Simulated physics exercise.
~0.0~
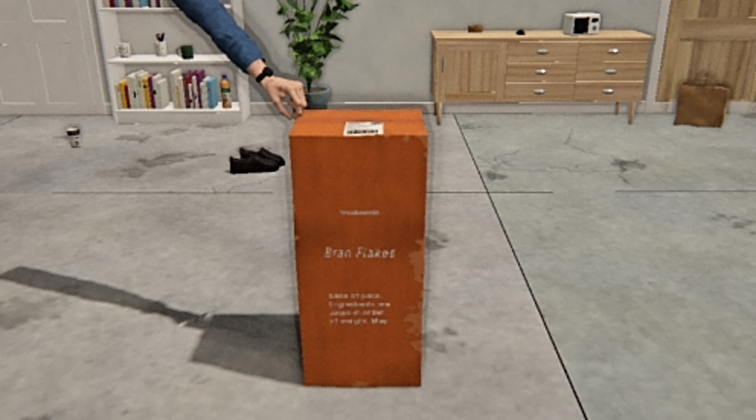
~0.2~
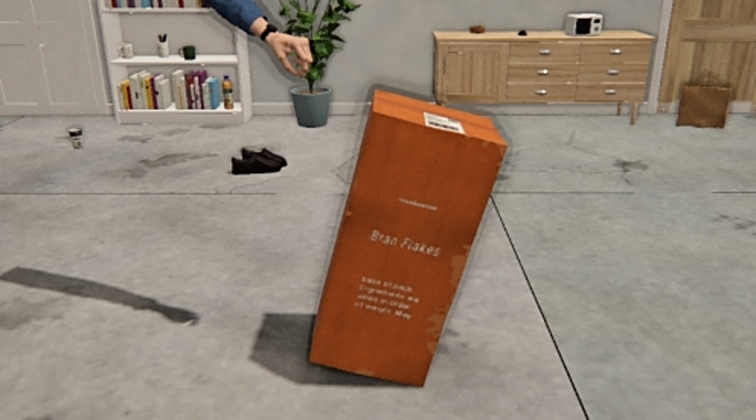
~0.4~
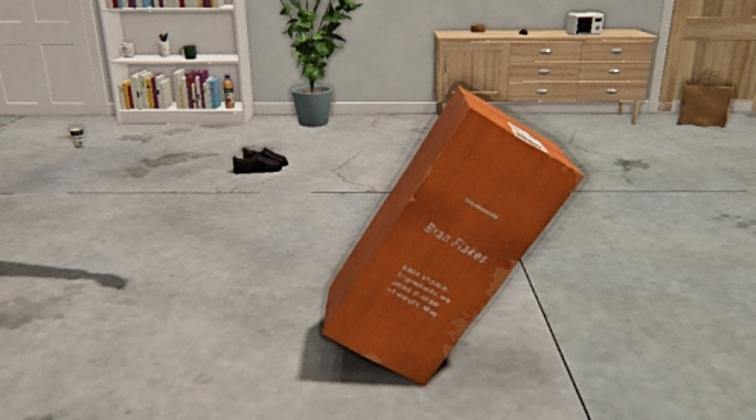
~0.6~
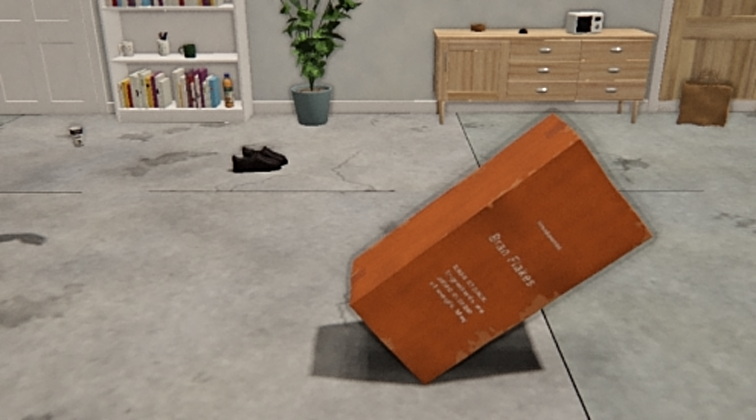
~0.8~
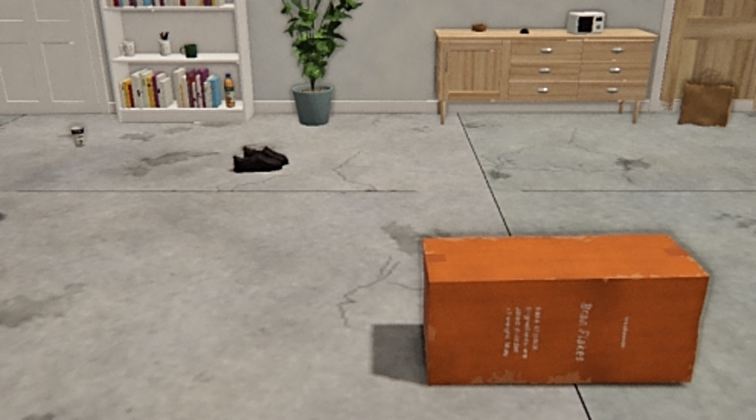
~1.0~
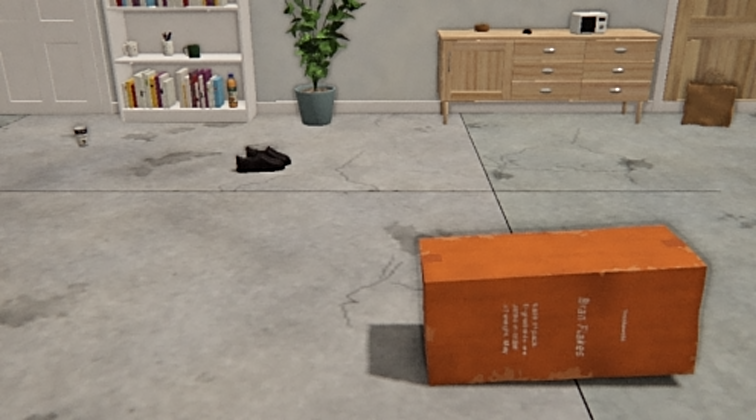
Tall orange bran flakes box tipping to the right after a hand's shove, toppling over and lying on its side.
